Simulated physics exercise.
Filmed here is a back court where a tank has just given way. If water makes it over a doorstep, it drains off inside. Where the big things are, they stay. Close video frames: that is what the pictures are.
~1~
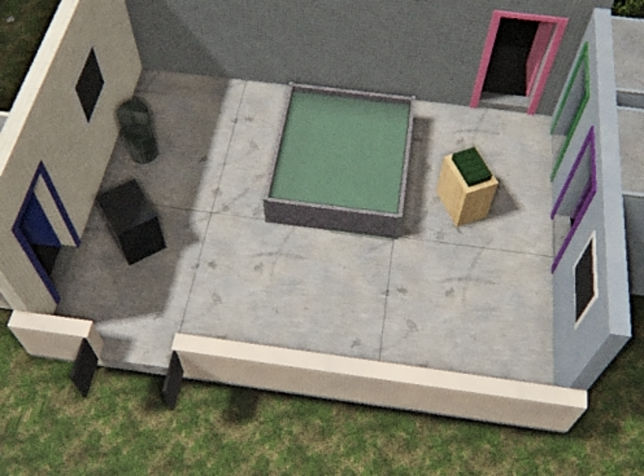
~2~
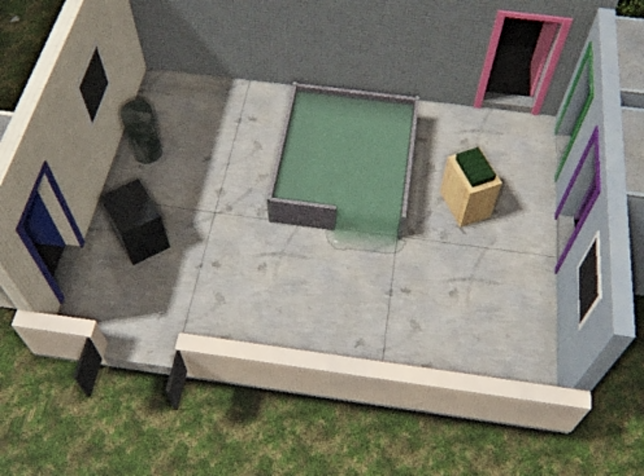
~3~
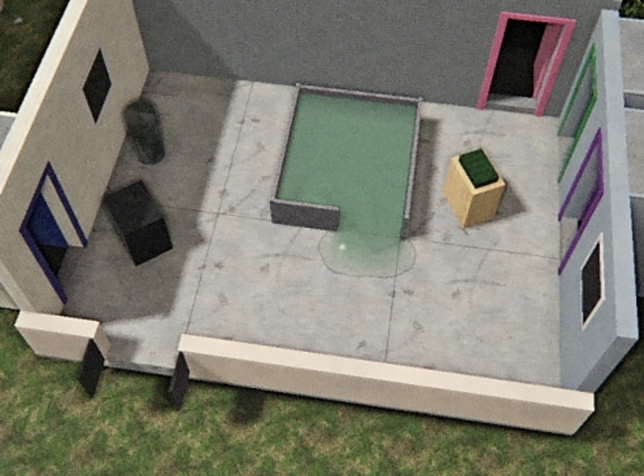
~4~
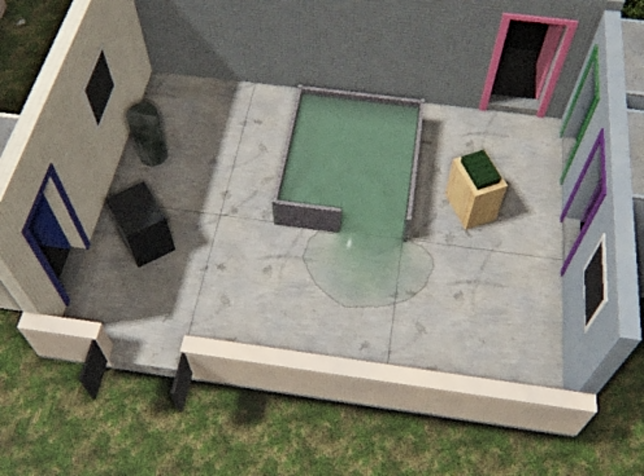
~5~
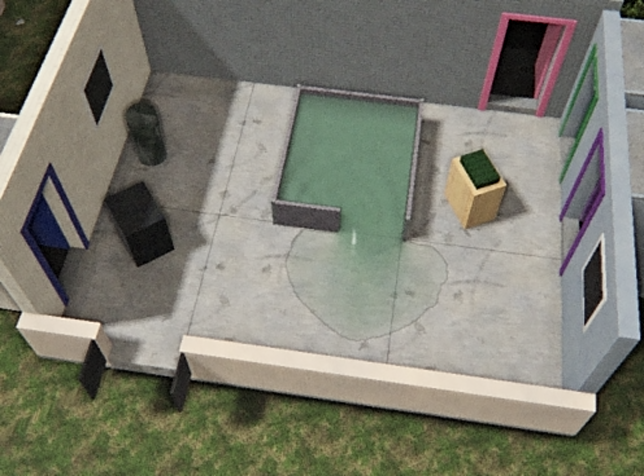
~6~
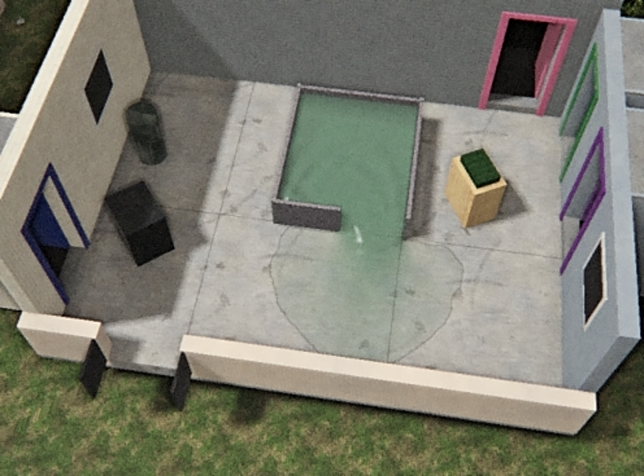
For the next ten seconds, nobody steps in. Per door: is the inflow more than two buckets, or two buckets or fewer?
The blue door goes beyond what's allowed there, the green door goes beyond what's allowed there, the pink door stays inside what's allowed there, the purple door stays inside what's allowed there.
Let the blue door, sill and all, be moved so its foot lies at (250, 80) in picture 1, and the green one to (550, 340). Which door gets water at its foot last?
That's the one in blue.
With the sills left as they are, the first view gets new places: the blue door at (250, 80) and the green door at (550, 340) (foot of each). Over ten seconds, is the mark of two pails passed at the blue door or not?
That blue one comes up short.
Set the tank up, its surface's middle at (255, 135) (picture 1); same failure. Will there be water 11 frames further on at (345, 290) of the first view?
Result for the spot: Waterlogged.
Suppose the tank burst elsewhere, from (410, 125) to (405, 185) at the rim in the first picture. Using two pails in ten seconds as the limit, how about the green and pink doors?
Well, the green one is swamped, while the pink one is swamped.
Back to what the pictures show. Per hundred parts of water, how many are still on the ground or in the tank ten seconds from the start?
Some 90 parts in a hundred have not run off.
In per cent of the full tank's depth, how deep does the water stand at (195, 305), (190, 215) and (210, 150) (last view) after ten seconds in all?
Estimate: 6, 4, 4 %.
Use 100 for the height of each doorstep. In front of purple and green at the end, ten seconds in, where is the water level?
In order: Roughly 30 and 230 in a hundred.
A moment on, water covers 20 % of the floor; the blue door not reached, the green door not reached, the pink door not reached, the purple door not reached.
Next, water covers 30 % of the floor; the blue door not reached, the green door not reached, the pink door not reached, the purple door not reached.
Then, water covers 45 % of the floor; the blue door wet at the sill, nothing in, the green door not reached, the pink door not reached, the purple door wet at the sill, nothing in.
Later, water covers 70 % of the floor; the blue door over two buckets in, the green door wet at the sill, nothing in, the pink door wet at the sill, nothing in, the purple door wet at the sill, nothing in.
In the end, water covers 95 % of the floor; the blue door far over two buckets in, the green door over two buckets in, the pink door wet at the sill, nothing in, the purple door wet at the sill, nothing in.
